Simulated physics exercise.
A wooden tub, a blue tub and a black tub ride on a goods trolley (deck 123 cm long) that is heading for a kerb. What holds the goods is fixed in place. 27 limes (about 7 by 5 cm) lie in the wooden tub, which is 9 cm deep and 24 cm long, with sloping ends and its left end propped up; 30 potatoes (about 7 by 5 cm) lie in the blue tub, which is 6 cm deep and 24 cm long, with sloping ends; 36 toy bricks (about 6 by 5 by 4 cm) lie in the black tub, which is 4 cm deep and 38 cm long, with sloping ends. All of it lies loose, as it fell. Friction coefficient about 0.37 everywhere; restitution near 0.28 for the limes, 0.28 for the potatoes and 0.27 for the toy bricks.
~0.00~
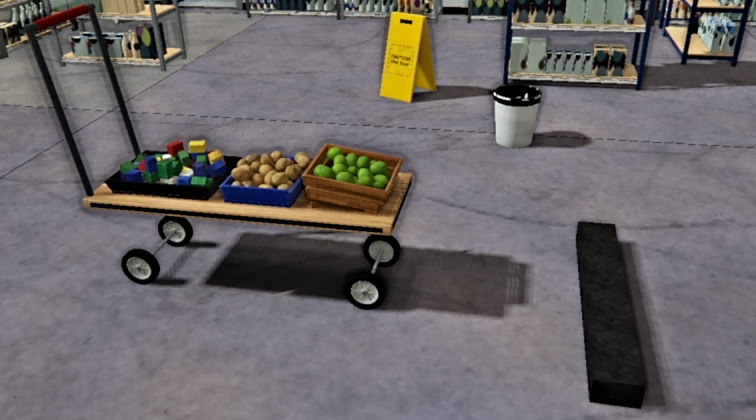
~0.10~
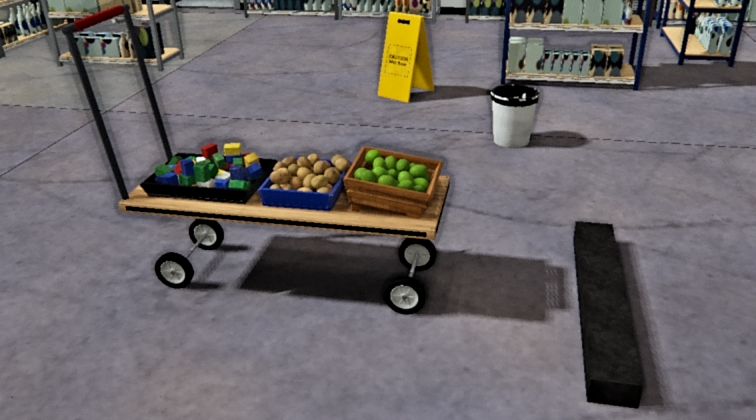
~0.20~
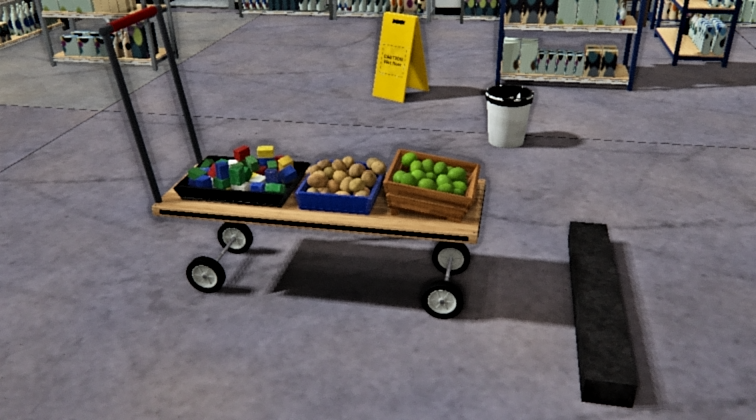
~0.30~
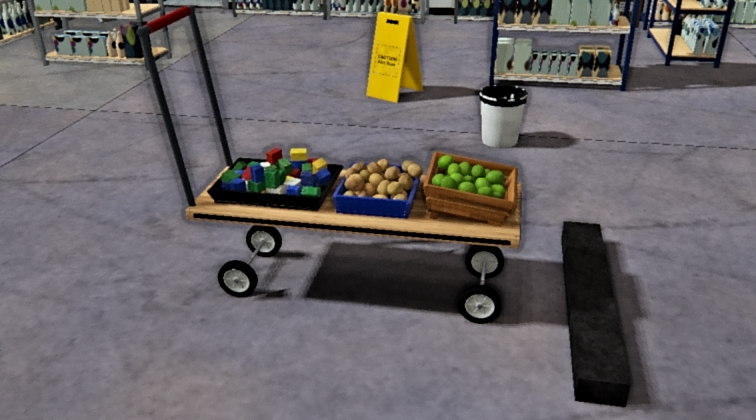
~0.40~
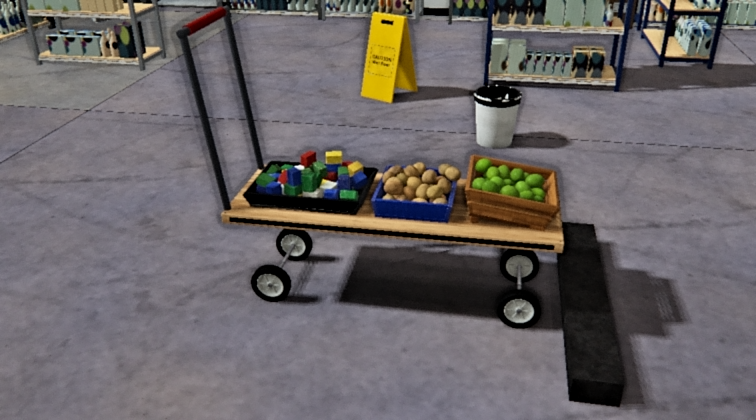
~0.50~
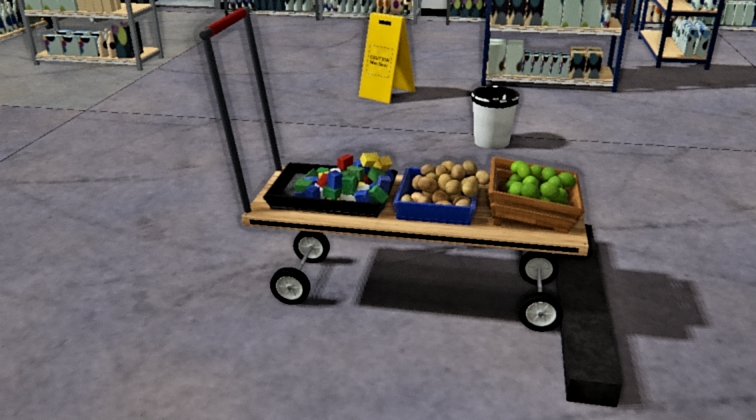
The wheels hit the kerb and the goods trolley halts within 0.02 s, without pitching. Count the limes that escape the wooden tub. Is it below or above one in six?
Under a sixth of the limes leave the wooden tub.
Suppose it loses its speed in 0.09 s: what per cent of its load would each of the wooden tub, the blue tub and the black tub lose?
Then wooden tub 0, blue tub 10, black tub 10 per cent.
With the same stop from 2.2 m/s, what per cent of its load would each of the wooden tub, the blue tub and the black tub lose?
In that case wooden tub 20, blue tub 30, black tub 30 per cent.
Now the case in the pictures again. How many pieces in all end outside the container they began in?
About 16.
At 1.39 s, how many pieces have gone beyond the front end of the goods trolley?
Some 1 pieces.
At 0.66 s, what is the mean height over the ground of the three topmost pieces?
Roughly 56 cm.
After 0.54 s, 0 of 27 out of the wooden tub, 2 of 30 out of the blue tub and 2 of 36 out of the black tub.
After 0.66 s, 1 of 27 out of the wooden tub, 4 of 30 out of the blue tub and 6 of 36 out of the black tub.
After 0.89 s, 1 of 27 out of the wooden tub, 6 of 30 out of the blue tub and 9 of 36 out of the black tub.
Final count (at 1.39 s), 1 of 27 out of the wooden tub, 6 of 30 out of the blue tub and 9 of 36 out of the black tub. Asked share, 1 of 27, 4 per cent.
